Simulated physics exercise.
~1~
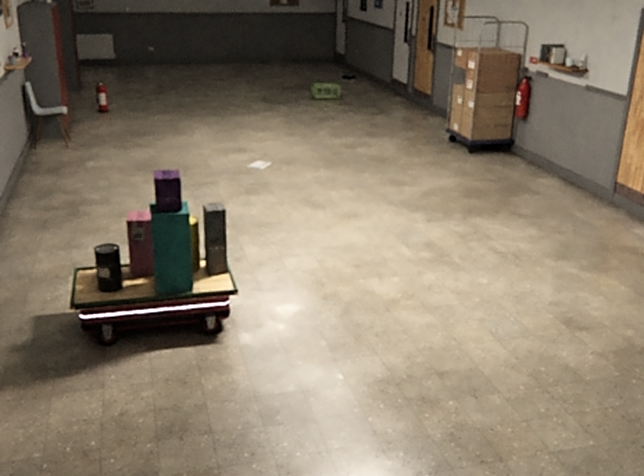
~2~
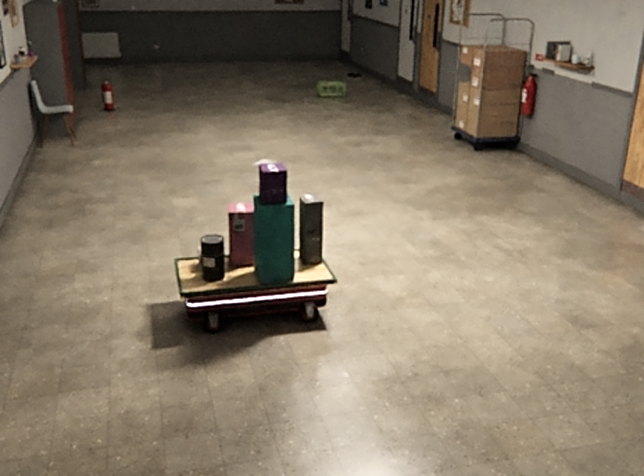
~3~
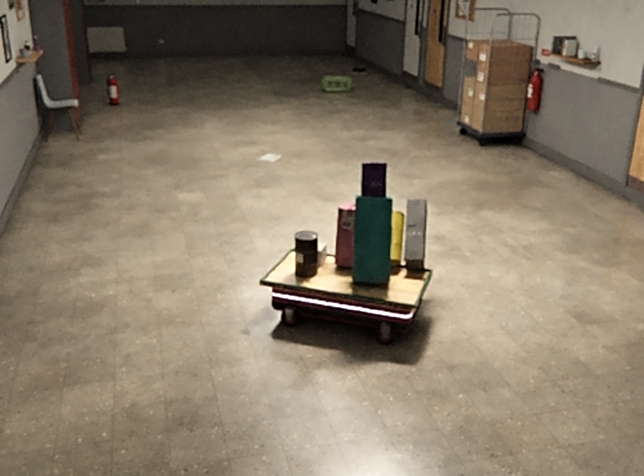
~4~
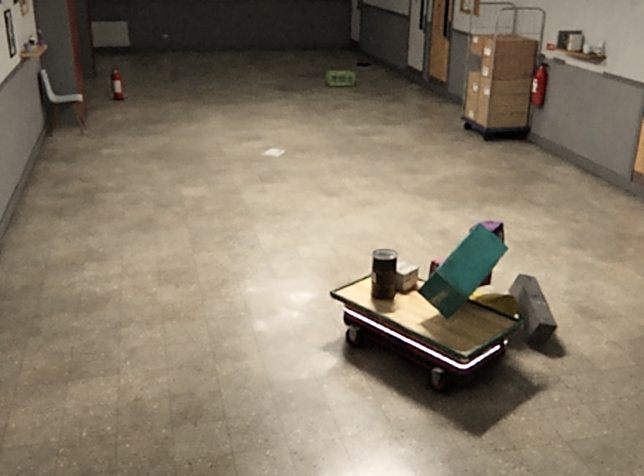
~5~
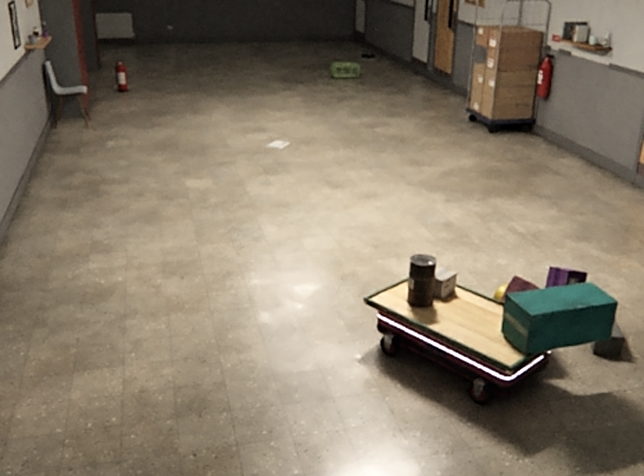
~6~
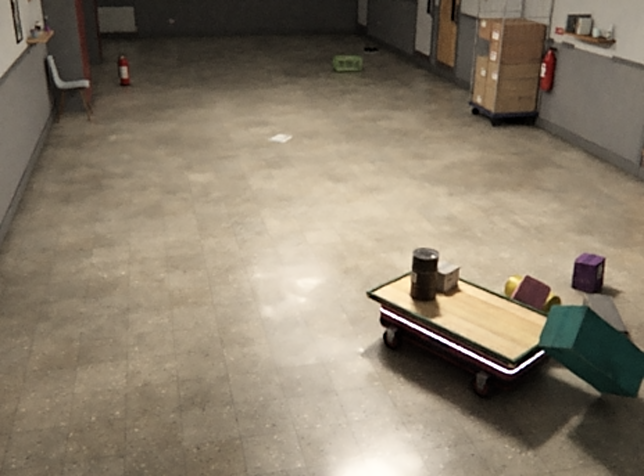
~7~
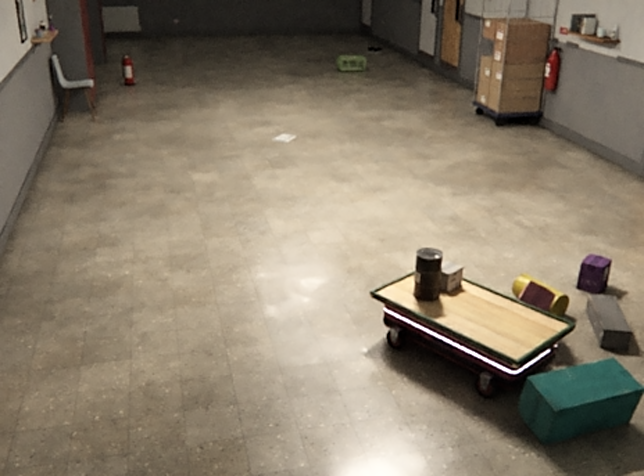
In a large tiled hall, a powered flat cart carrying boxes and canisters moves right and curves toward the viewer, spilling the turquoise, purple, pink and grey boxes and yellow canister onto the floor before stopping, with the black canister and small white parcel still on deck.
